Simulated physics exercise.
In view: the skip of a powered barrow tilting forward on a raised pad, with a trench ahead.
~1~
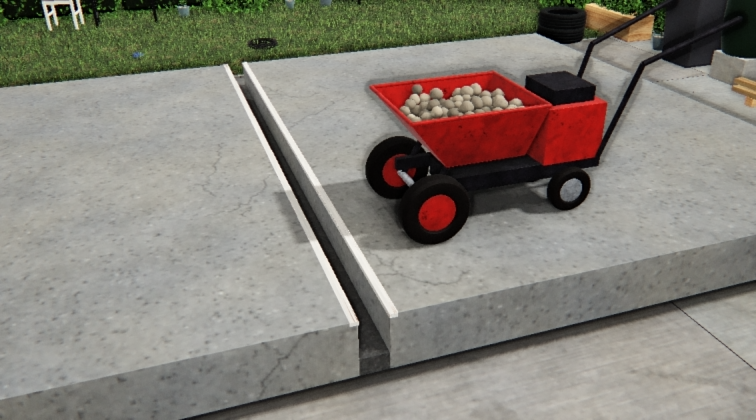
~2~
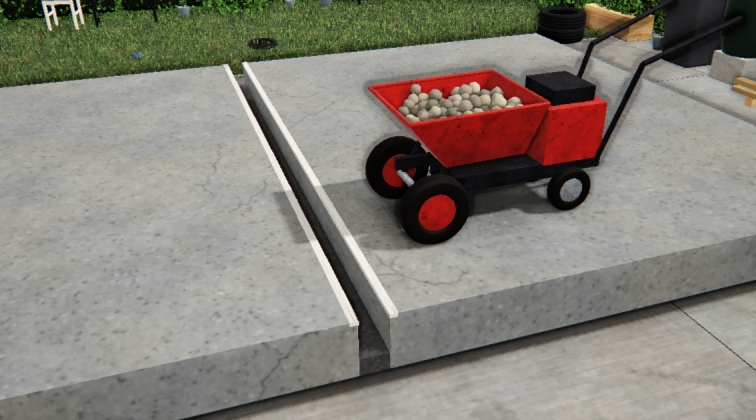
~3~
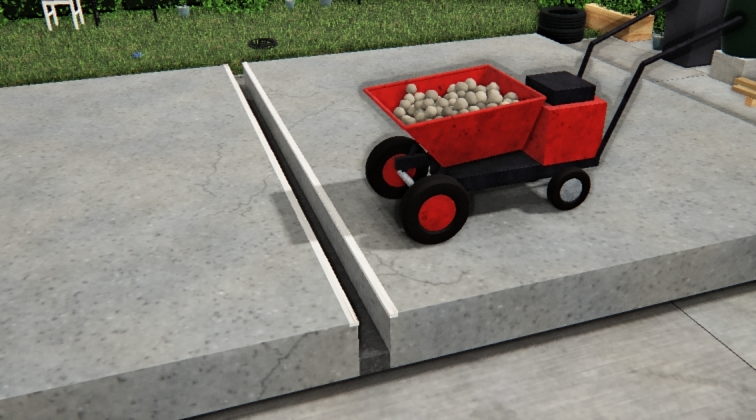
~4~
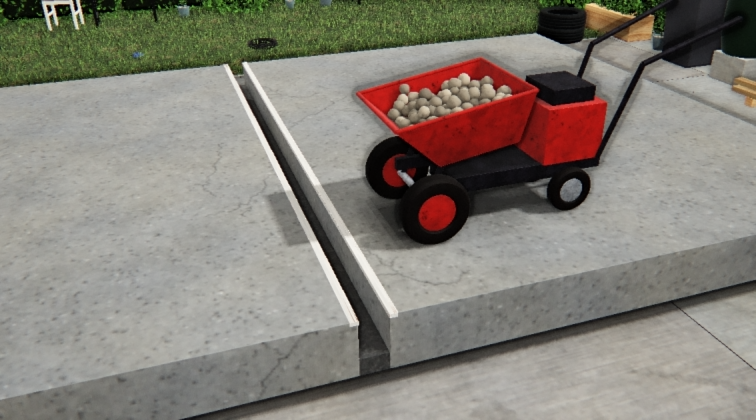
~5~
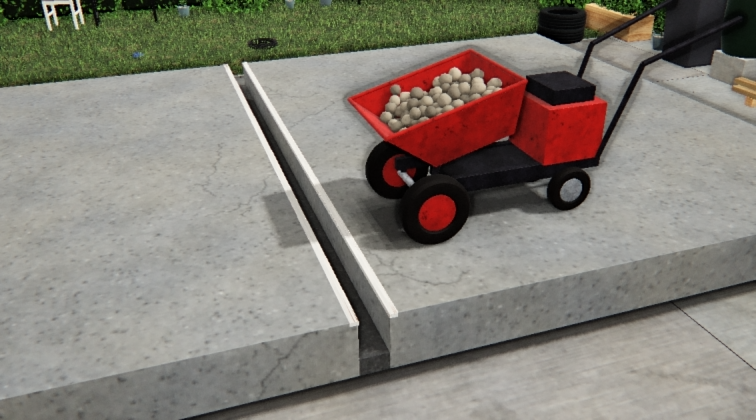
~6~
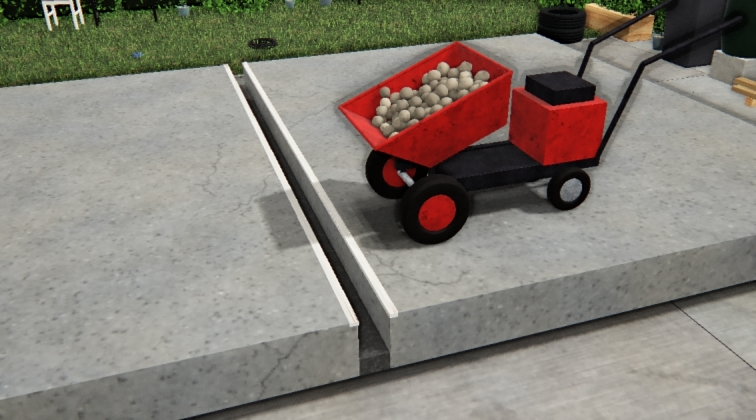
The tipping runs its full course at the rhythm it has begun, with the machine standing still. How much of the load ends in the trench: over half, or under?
Between the edges lies less than half of the load.
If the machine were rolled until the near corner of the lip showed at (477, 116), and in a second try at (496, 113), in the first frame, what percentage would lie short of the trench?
About 40 and 50 per cent.
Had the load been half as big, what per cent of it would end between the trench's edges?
It comes to 20 per cent or so.
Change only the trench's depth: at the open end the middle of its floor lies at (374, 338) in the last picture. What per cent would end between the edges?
Close to 20 per cent.
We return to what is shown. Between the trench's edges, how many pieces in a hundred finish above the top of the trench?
Roughly 5 in a hundred.
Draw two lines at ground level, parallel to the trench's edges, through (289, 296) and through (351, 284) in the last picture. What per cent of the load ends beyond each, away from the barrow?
First some 50, then 90 per cent.
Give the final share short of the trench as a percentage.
It comes to 0 per cent or so.
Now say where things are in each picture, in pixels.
In the first picture, lip of the skip at (412, 125), level; top of the load at (471, 109), river pebbles; first edge of the trench at (373, 279); far edge at (336, 286), the trench under half as wide as the skip, and about as deep as wide.
In the second picture, lip of the skip at (410, 126), tipped barely; top of the load at (470, 108).
In the third picture, lip of the skip at (405, 128), tipped barely; top of the load at (480, 98).
In the fourth picture, lip of the skip at (396, 133), tipped a little; top of the load at (473, 94).
In the fifth picture, lip of the skip at (387, 139), tipped clearly; top of the load at (475, 96).
In the sixth picture, lip of the skip at (376, 148), tipped clearly; top of the load at (464, 91); first edge of the trench at (373, 279); far edge at (336, 286).
Soon after the last picture, skip tipped steeply; all in the skip.
A little later, skip tipped right over; about half in the skip; a stray few in or heaped over the trench; about half beyond it; a stray few falling.
Later still, skip tipped right over; a small part in the skip; a small part in or heaped over the trench; most beyond it.
At rest, skip tipped right over; a stray few in the skip; about a quarter in or heaped over the trench; most beyond it.
